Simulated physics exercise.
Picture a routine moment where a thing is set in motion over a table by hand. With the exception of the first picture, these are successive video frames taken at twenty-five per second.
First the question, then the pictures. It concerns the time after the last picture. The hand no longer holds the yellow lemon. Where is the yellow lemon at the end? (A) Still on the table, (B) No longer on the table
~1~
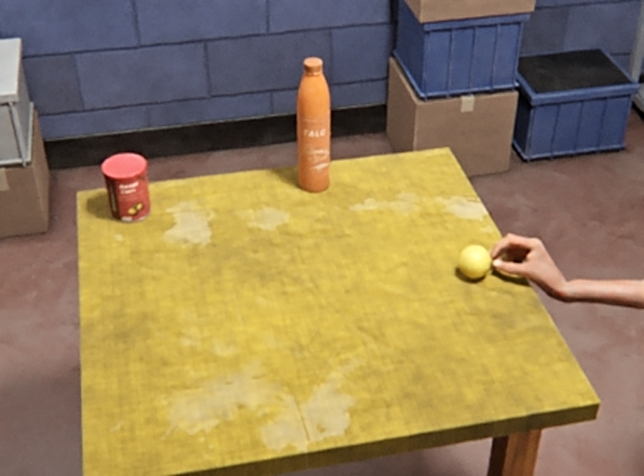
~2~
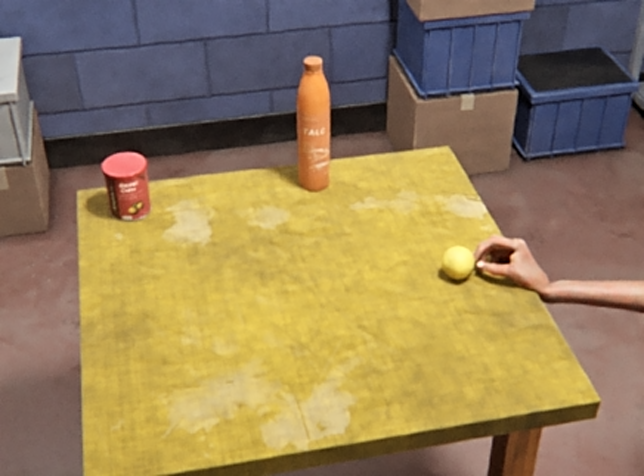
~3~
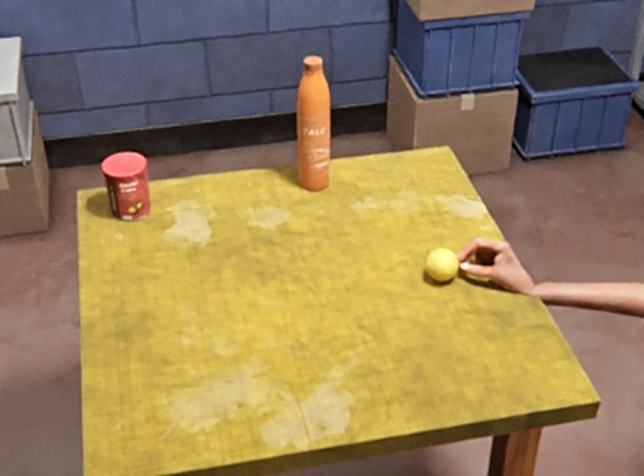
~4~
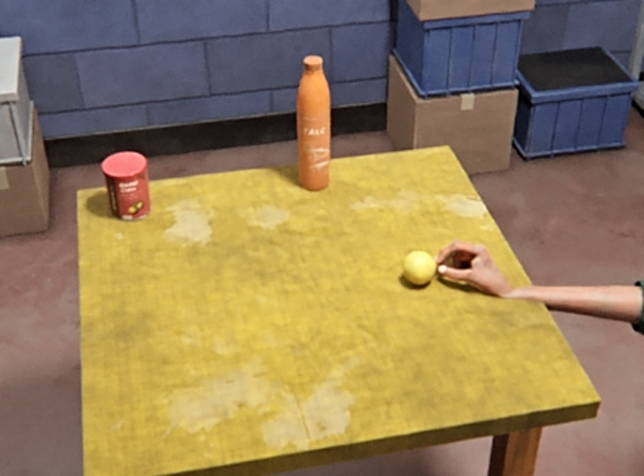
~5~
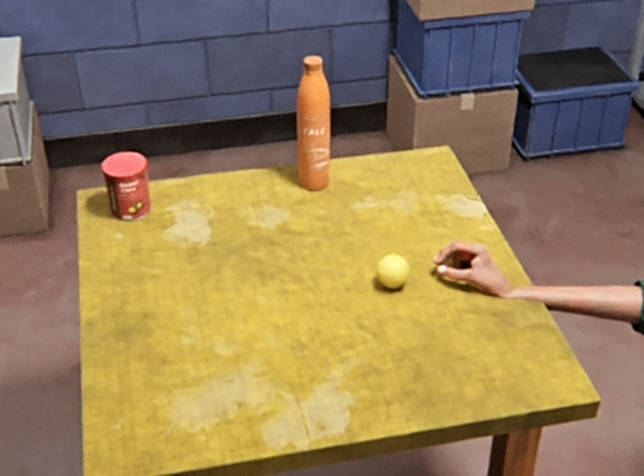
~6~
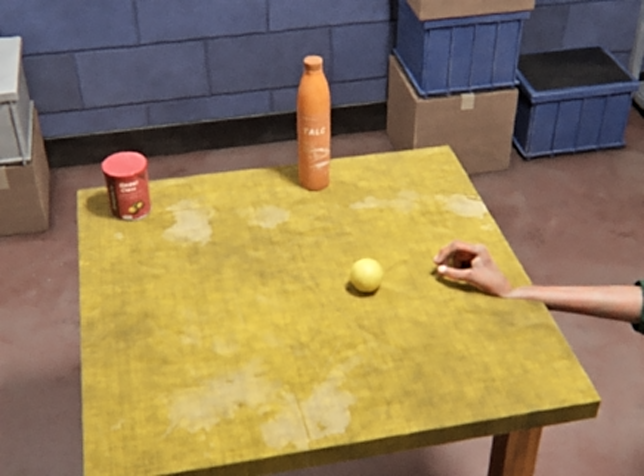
Option B: No longer on the table.
Then, 0.20 s on from there, yellow lemon shifted well along near (236, 294).
Then, 0.40 s on from there, yellow lemon shifted well along near (107, 312).
Then, 0.70 s on from there, yellow lemon now off the table.
Then, 0.90 s on from there, things are still on the move.
In the end, off the table, yellow lemon.
